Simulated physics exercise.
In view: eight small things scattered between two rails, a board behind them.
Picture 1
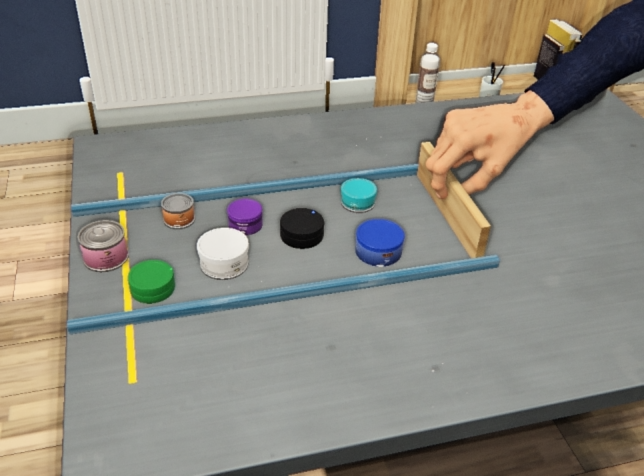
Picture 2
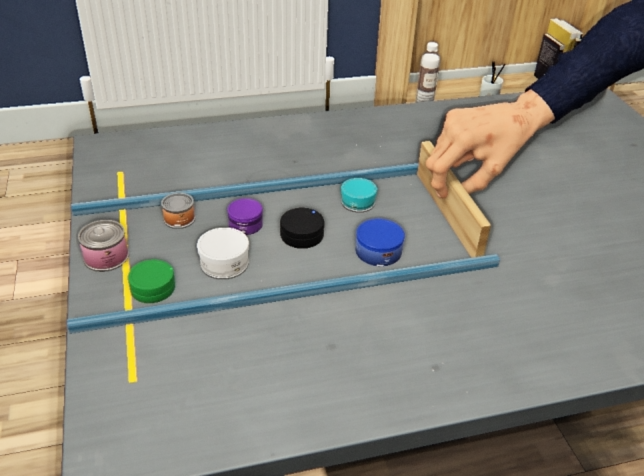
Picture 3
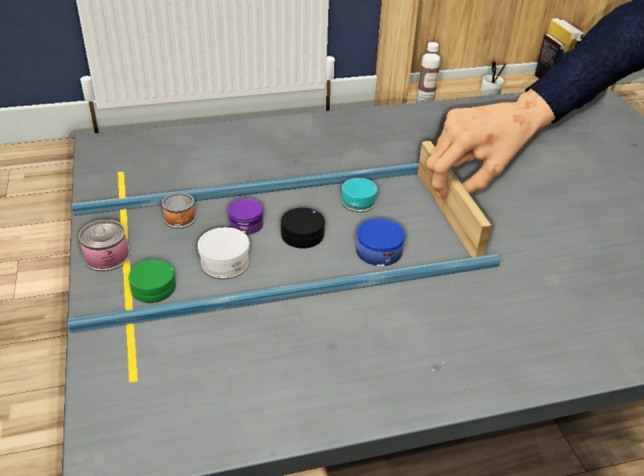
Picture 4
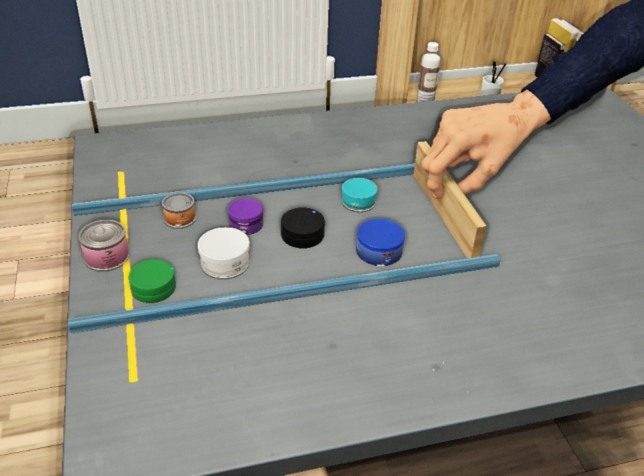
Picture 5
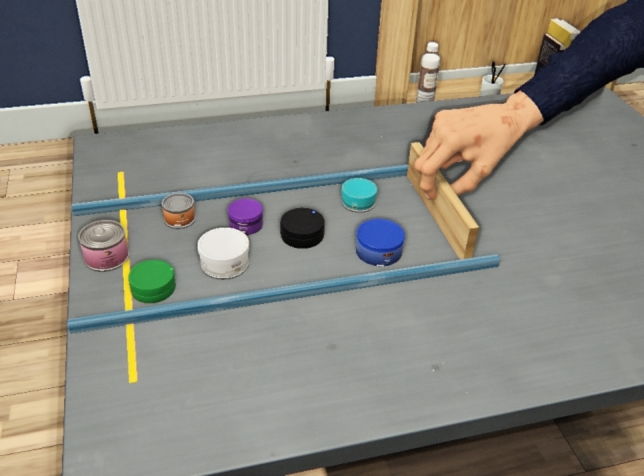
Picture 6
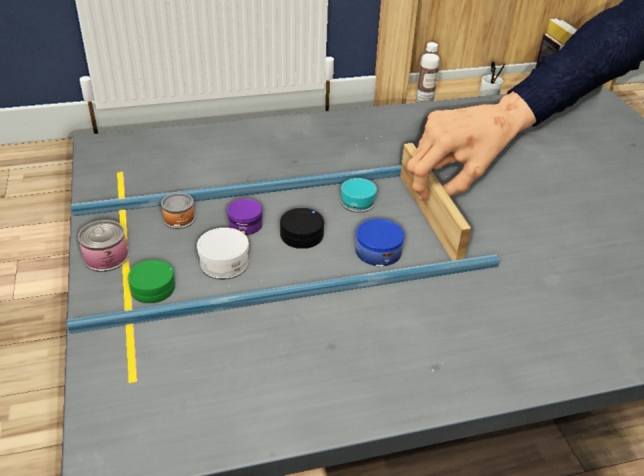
The clip opens on eight small round pots and lids scattered between two blue rails on a grey tabletop, with a hand holding a wooden board upright at the right. The board stays still at first, then the hand slides it slightly left, while the pots remain in place.
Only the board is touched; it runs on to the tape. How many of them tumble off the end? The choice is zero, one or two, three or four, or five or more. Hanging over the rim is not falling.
The number that fall off is three or four.
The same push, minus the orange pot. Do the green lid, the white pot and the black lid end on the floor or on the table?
The green lid is lost, the white pot is lost, the black lid remains up.
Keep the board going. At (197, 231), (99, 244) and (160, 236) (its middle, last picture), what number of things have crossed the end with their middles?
Past the end: 0, 5 and 1.
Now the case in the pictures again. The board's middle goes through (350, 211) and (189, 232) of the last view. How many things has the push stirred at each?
At the one place 2, at the other 8.
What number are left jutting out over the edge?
It comes to 2.
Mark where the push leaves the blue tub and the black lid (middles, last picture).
First (100, 283), then (101, 252).
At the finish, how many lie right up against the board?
That makes 3.
Early on, none off yet; pink pot at rest near (104, 246); green lid at rest near (152, 282); orange pot at rest near (178, 211).
A while later, none off yet; pink pot at rest near (104, 246); green lid travelled a little near (136, 290); orange pot travelled a little near (167, 207).
Finally, the number that fall off is three or four; lost, white pot, green lid and pink pot.
